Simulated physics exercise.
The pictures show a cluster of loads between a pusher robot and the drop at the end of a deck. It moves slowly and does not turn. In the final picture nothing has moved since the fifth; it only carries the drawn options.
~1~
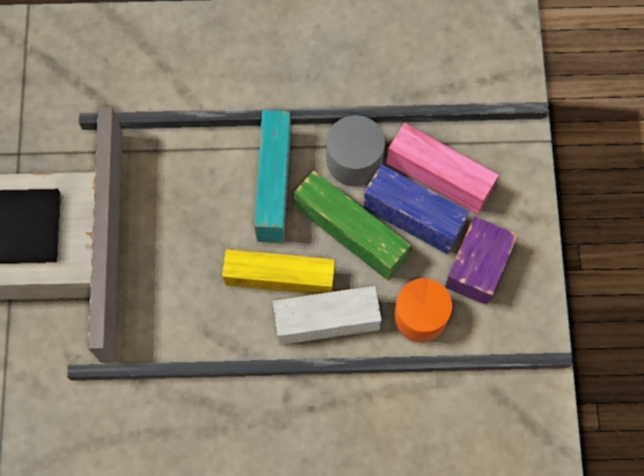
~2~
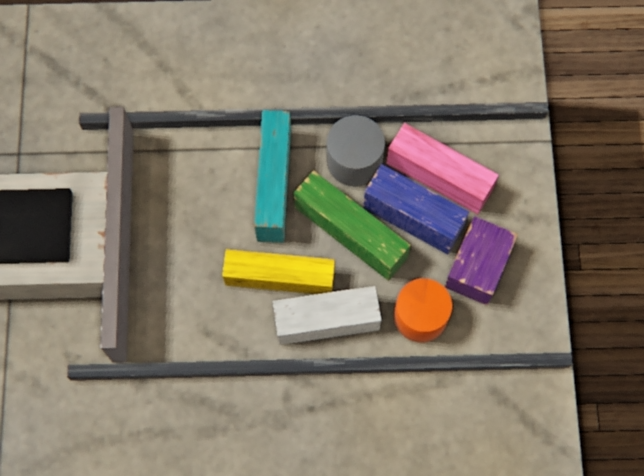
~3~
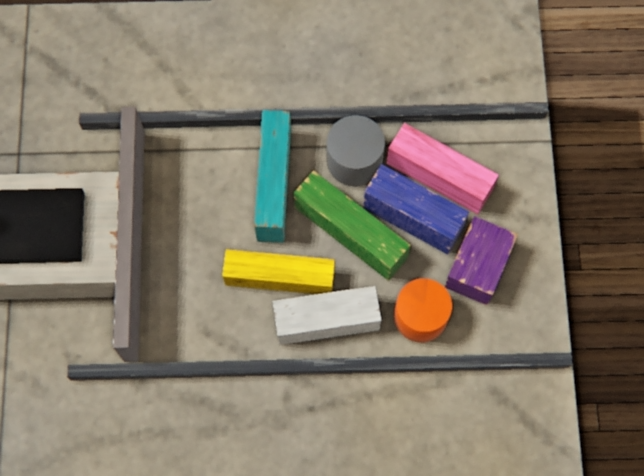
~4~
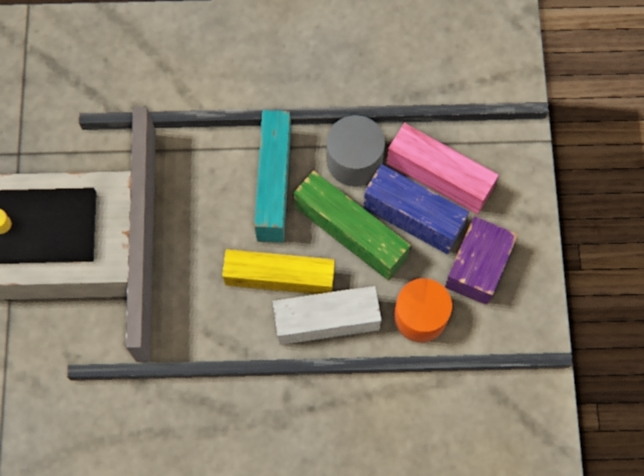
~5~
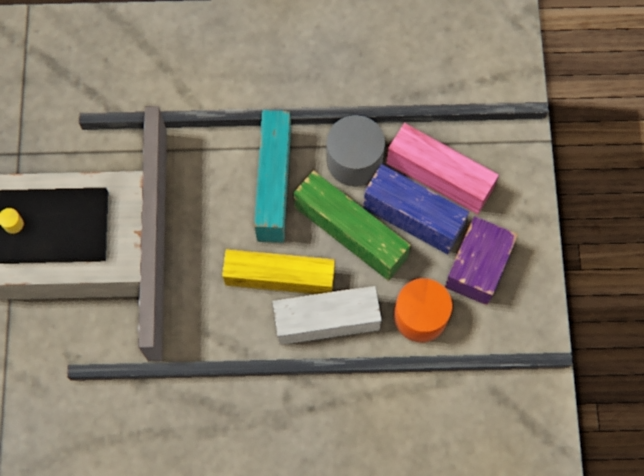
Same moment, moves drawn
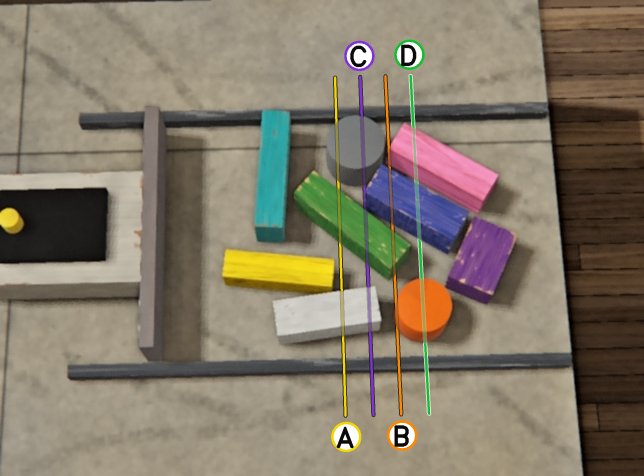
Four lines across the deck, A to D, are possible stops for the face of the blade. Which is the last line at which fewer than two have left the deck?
No farther than D.
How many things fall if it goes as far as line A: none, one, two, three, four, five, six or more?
In all, none.
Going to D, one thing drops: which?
The purple crate goes over.
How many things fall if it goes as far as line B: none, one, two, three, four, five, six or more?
The count is none.
On the copy, A at (340, 238); B at (393, 237); C at (367, 238); D at (419, 236).
On D. First, robot (160, 222); yellow stick (313, 270); purple crate (481, 262).
Then, robot (256, 220); purple crate (503, 267); orange canister (487, 324).
Finally, robot (329, 218); purple crate over the edge; orange canister (561, 324); one fallen.
By contrast, A is within the limit but short; B is within the limit but short; C is within the limit but short.
